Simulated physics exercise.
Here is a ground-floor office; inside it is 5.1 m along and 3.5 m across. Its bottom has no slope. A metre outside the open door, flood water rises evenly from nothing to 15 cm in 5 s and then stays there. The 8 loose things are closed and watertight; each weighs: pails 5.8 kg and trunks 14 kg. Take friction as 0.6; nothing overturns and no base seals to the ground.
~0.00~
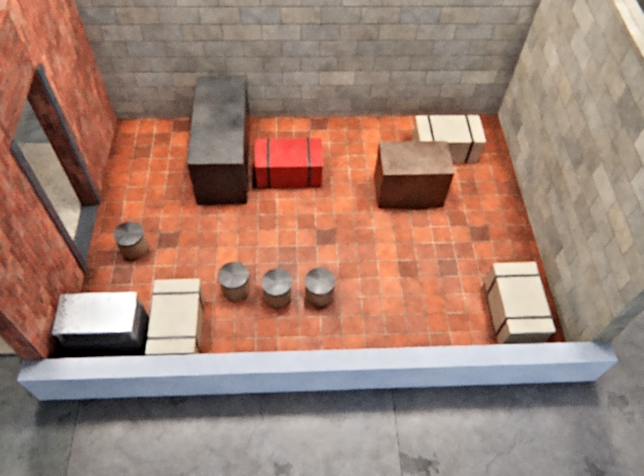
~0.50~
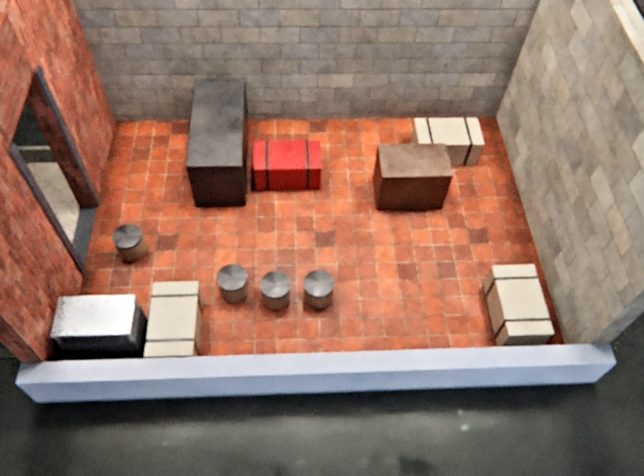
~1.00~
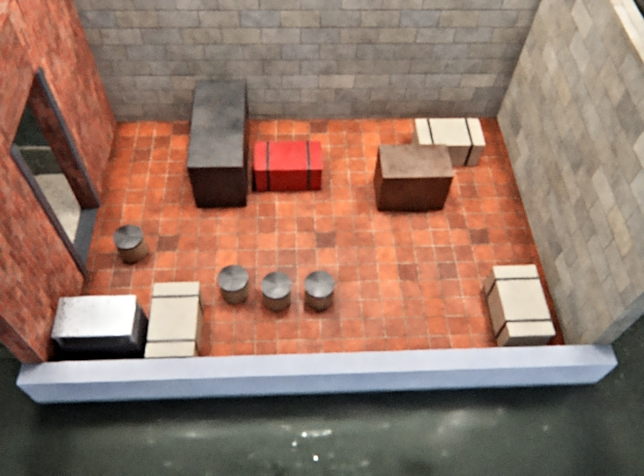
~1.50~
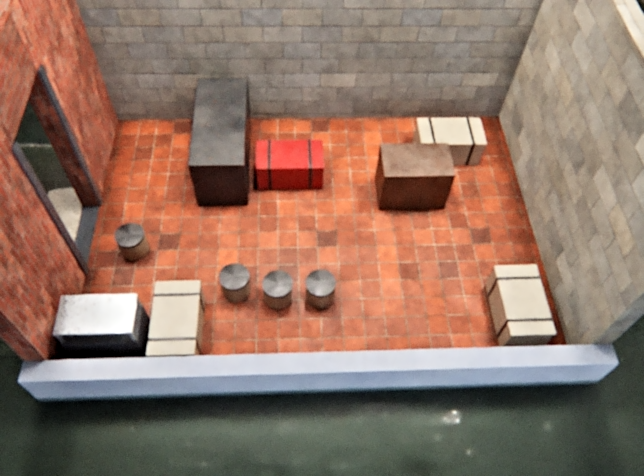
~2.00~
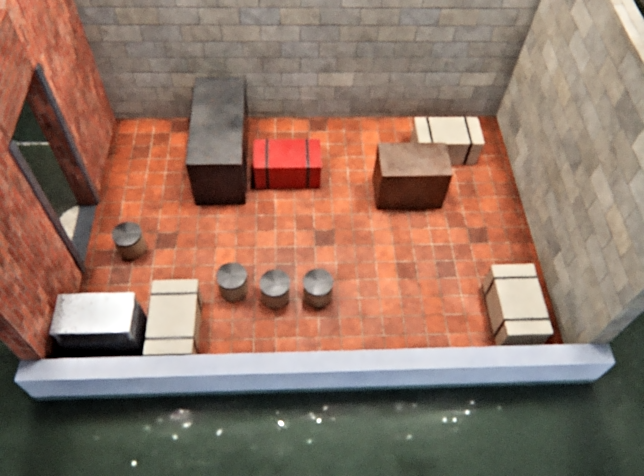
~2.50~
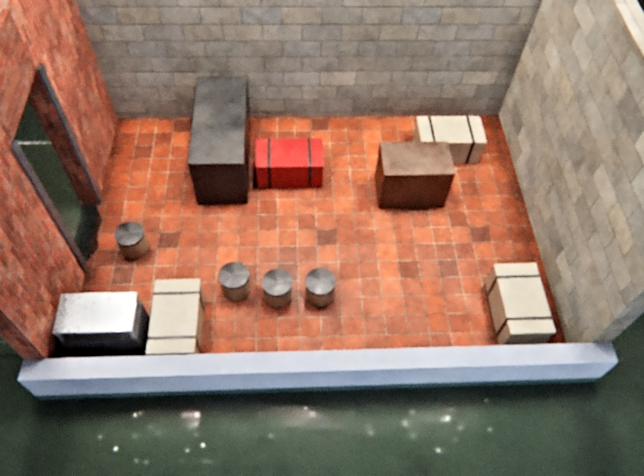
Dark greenish water spreads over the grey ground outside a small open-topped room with red and grey walls, seen from high above, and glints appear on its surface. On the orange tiled floor sit a tall dark block beside a red trunk at the back, a brown box and pale trunks, and four grey pails toward the left. Nothing inside shifts, while the view only jitters very slightly.
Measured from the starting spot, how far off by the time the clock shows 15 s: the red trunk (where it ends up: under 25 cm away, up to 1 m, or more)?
Red trunk barely shifts.
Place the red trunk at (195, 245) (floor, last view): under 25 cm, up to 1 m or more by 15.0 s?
It ends far away.
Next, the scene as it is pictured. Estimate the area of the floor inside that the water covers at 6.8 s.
Roughly 7.0 m2.
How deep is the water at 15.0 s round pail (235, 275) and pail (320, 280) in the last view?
About 6 and 5 cm.
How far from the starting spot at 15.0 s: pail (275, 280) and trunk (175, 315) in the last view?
In that order: 0 cm, 200 cm.
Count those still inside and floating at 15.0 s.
I count 4.
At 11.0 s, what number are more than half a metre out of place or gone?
2 of them.
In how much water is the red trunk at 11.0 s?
Roughly 2 cm.
After 3.5 s the red trunk is near (289, 152), 0.0 m from its start, aground; 0 afloat.
After 6.8 s the red trunk is near (289, 152), 0.0 m from its start, aground; 0 afloat.
After 11.0 s the red trunk is near (289, 152), 0.0 m from its start, aground; 1 afloat.
After 15.0 s the red trunk is near (294, 147), 0.1 m from its start, afloat; 4 afloat.
